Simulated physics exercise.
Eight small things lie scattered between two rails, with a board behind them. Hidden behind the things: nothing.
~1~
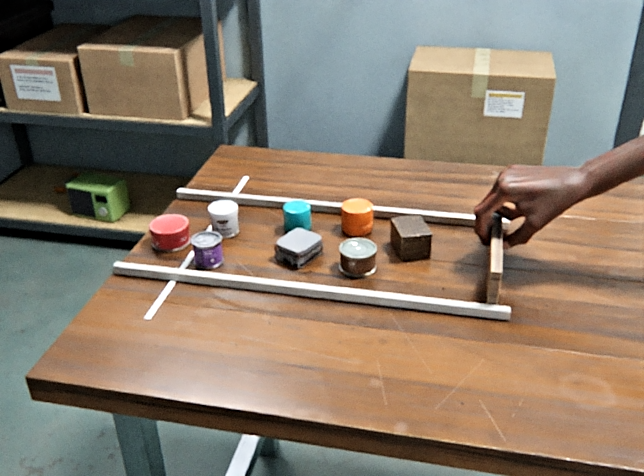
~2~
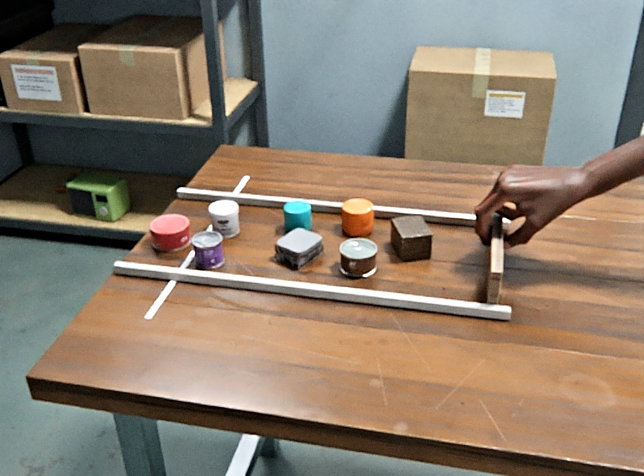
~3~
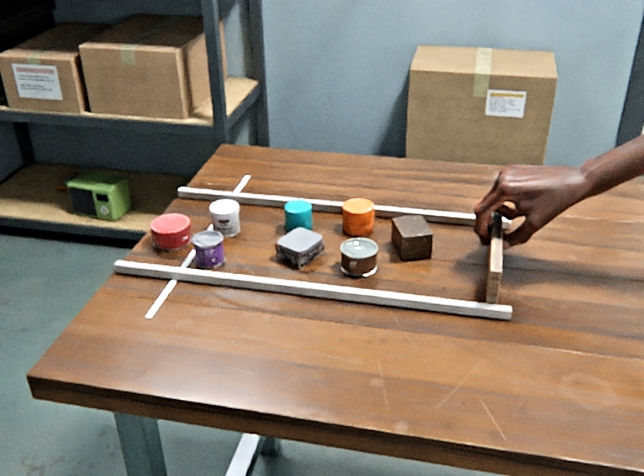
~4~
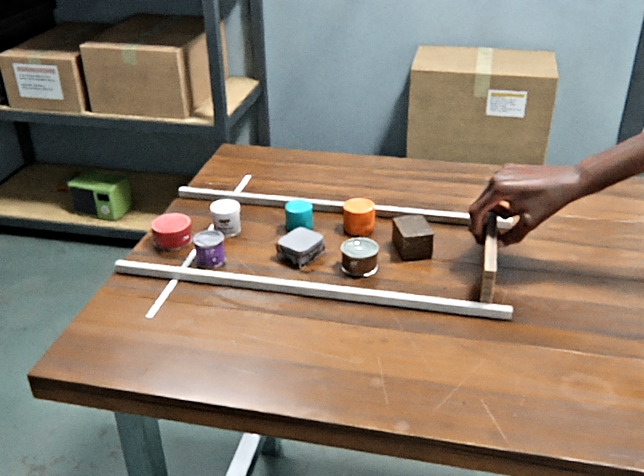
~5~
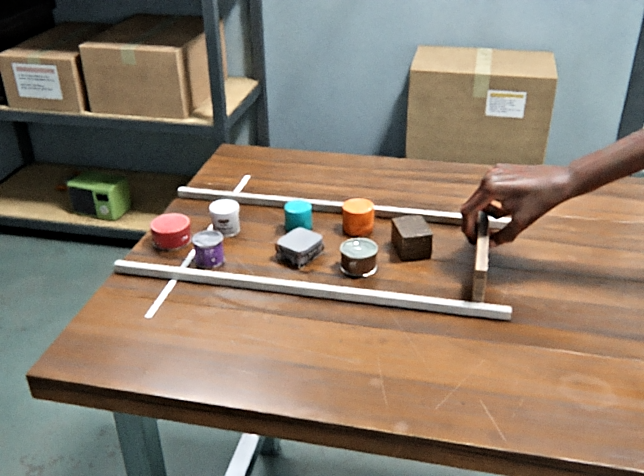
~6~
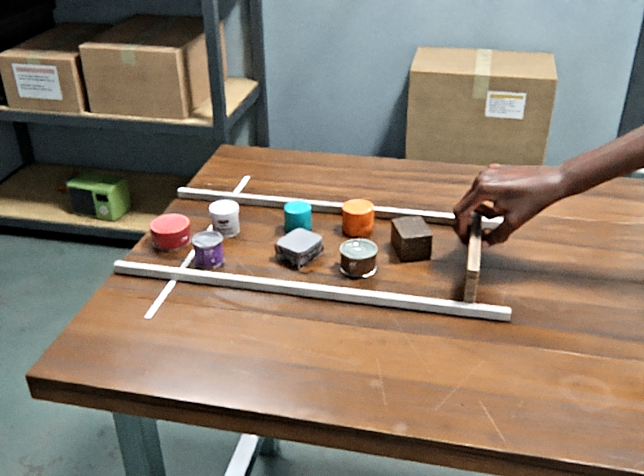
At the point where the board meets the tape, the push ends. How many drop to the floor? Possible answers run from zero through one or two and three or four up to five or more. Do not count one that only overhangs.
The right answer is one or two.
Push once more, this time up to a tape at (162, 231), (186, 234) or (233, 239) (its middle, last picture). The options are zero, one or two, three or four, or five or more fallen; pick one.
In order, the falls would come to five or more; three or four; no fall at all.
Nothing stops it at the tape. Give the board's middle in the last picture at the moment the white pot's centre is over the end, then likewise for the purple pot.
The middle would be close to (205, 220) and then close to (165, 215).
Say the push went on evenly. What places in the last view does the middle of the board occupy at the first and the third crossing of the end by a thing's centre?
At (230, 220) for the first, at (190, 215) for the third.
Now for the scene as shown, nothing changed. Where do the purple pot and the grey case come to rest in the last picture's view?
(168, 255) and (161, 229), approximately.
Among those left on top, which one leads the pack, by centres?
The one is the white pot.
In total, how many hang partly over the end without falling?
Things overhanging at the end: 2.
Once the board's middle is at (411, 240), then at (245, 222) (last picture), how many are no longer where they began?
Tally: First 1; then 8.
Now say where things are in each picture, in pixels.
In the first picture, red pot (170, 233); white pot (224, 220); purple pot (208, 250); board (495, 248); tape (205, 236).
In the second picture, white pot (225, 219); turquoise lid (298, 217).
In the third picture, purple pot (209, 250); black block (412, 237).
In the fourth picture, red pot (172, 232); brown pot (360, 257).
In the fifth picture, white pot (225, 219); board (481, 246).
In the sixth picture, red pot (171, 233); white pot (225, 219); purple pot (208, 250); board (474, 246); tape (206, 236).
Soon after, none off yet; red pot at rest near (171, 233); white pot at rest near (225, 219); purple pot at rest near (208, 250).
Then, none off yet; red pot moved a little near (154, 231); white pot moved about its own width near (188, 215); purple pot moved about its own width near (187, 255).
At rest, the number that fall off is one or two; fallen, red pot.
